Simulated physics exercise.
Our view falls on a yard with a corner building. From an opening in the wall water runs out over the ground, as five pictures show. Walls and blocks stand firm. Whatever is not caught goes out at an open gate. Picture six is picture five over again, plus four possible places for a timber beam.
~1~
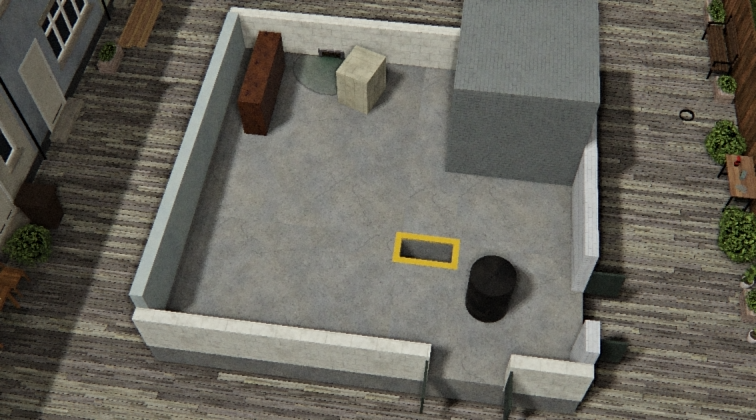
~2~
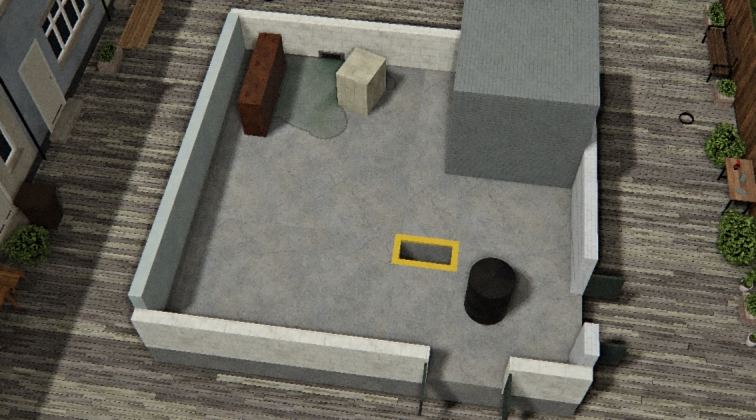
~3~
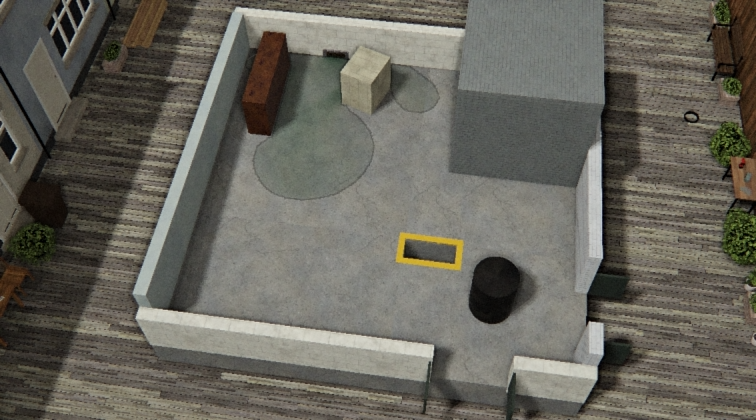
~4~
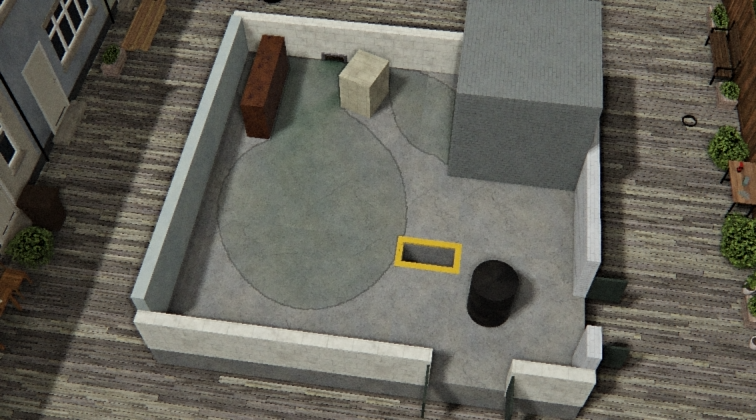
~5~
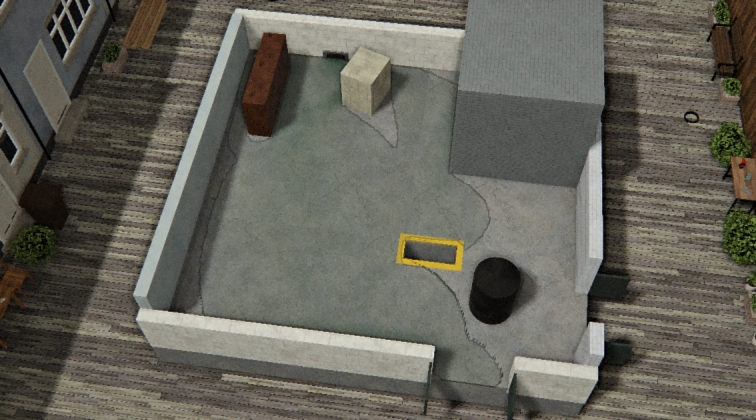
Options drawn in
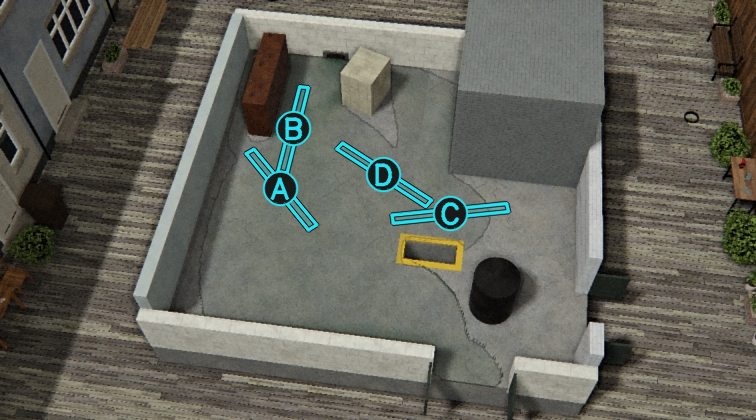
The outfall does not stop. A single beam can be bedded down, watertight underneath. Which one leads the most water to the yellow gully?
Take A.
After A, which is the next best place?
Place B.
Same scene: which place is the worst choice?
Here it is place C.
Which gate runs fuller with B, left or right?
The left one.
On the marked copy, A from (250, 151) to (312, 227); B from (282, 172) to (304, 87); C from (392, 219) to (507, 207); D from (339, 146) to (428, 203).
With A, about 35 % of the stream runs into the yellow gully, about 65 % out by the gates.
With B, about 21 % of the stream runs into the yellow gully, about 79 % out by the gates.
With C, about 4 % of the stream runs into the yellow gully, about 96 % out by the gates.
With D, about 11 % of the stream runs into the yellow gully, about 89 % out by the gates.
